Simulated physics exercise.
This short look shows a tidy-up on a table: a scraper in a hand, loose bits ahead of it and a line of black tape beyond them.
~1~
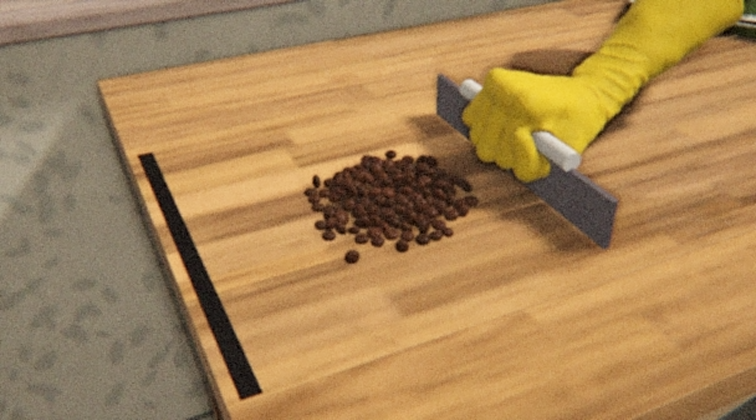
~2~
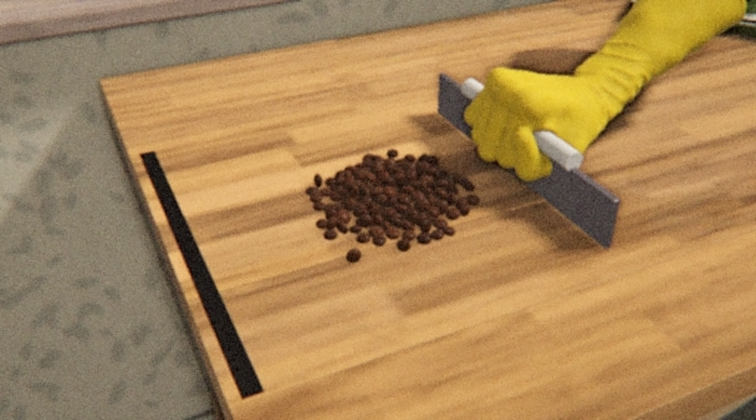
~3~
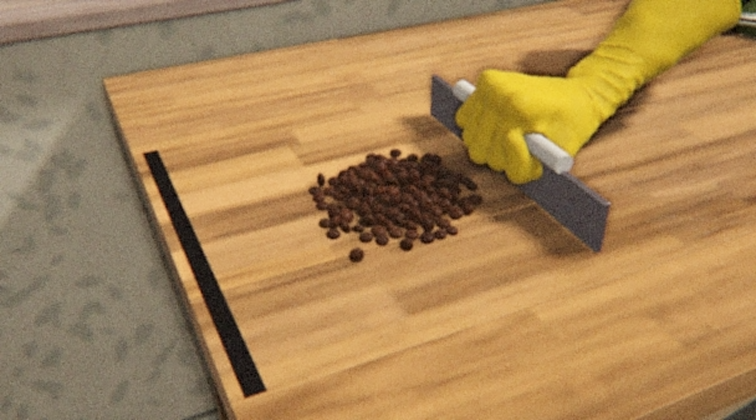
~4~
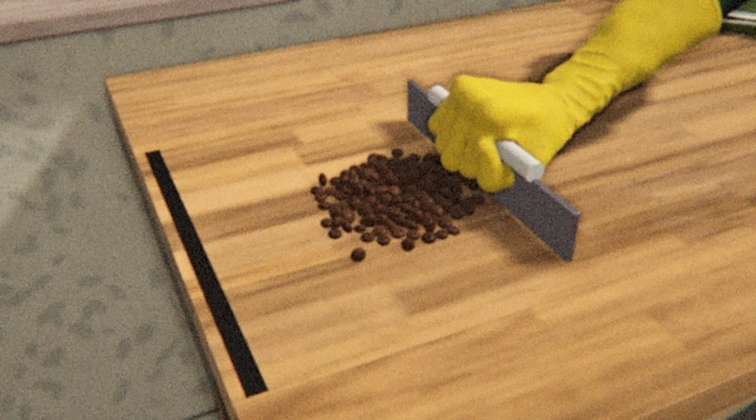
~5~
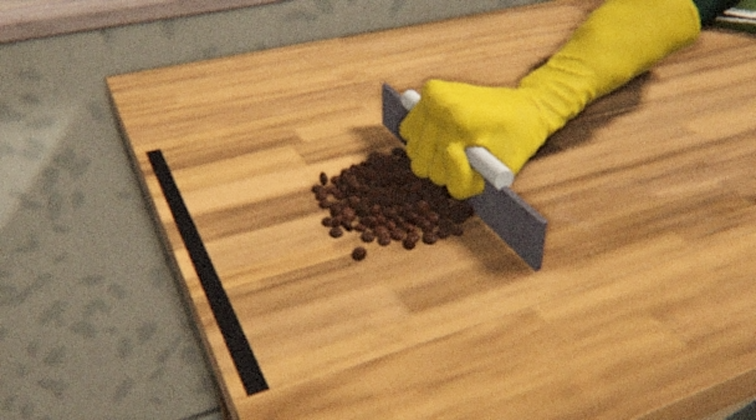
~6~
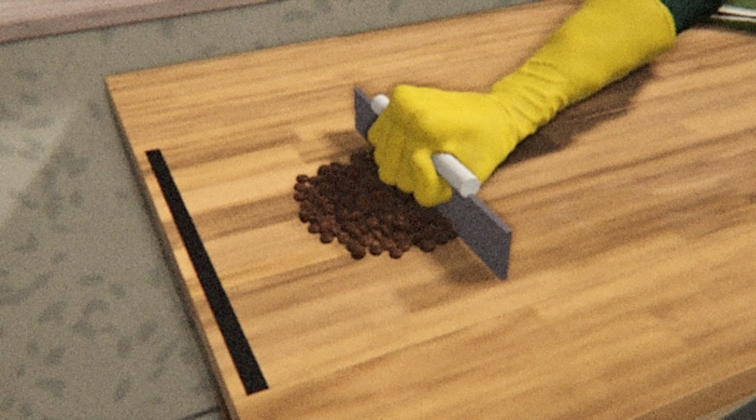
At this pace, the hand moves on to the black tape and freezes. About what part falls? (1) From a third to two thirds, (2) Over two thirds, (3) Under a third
(2) Over two thirds.
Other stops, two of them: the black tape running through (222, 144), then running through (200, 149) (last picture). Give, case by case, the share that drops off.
First stop: 20 per cent; second stop: 50 per cent.
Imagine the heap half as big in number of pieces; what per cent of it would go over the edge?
It comes out near 100 per cent of the heap.
Soon after the last picture, scraper still moving, near (301, 176); heap all on the table, its front near (192, 247).
A little later, scraper stopped at the black tape; heap most over the edge.
Later still, scraper stopped at the black tape; heap nearly all over the edge.
At rest, scraper stopped at the black tape; heap nearly all over the edge.
